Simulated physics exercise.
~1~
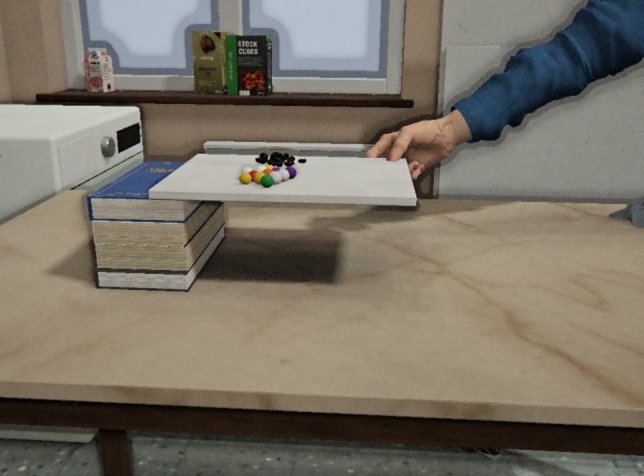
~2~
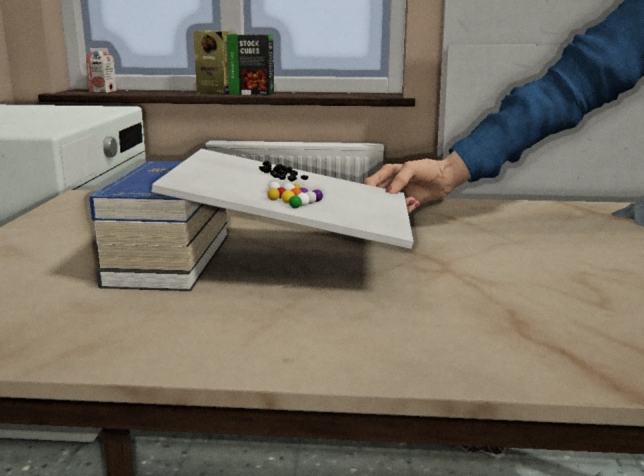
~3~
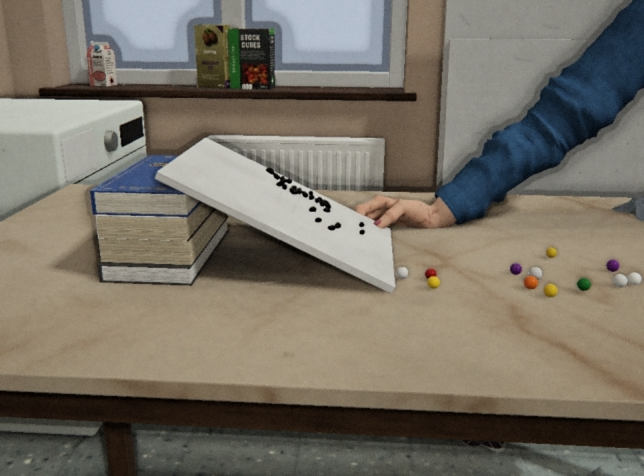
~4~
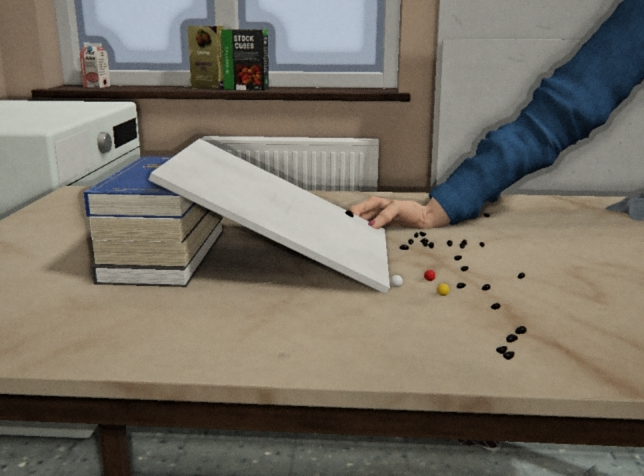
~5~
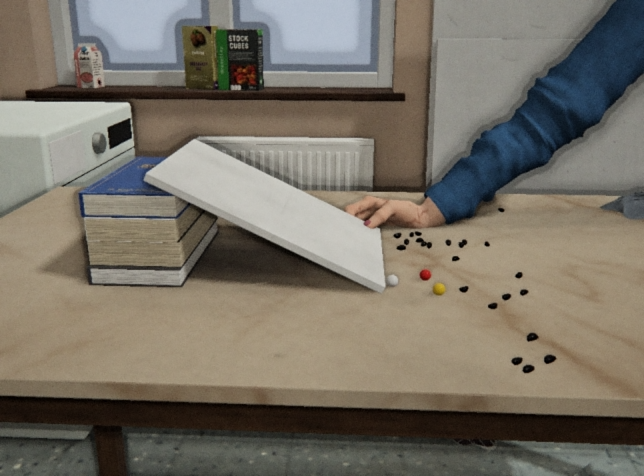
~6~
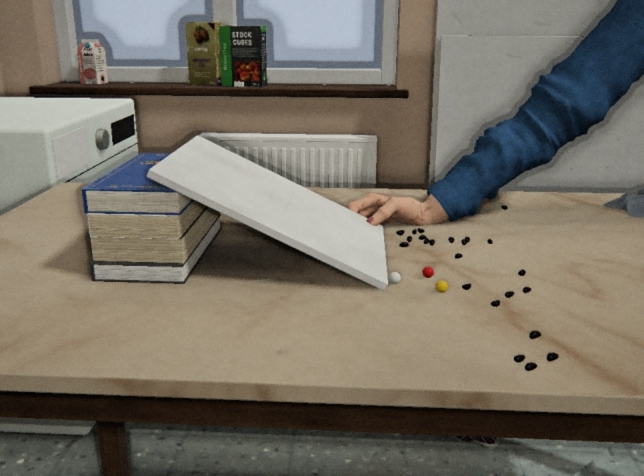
In the video, a hand lowers the right end of a white board resting on stacked books, and colourful balls roll off rightward before small black pieces slide down after them. The black pieces end scattered on the table, with three balls remaining near the board's lower edge.
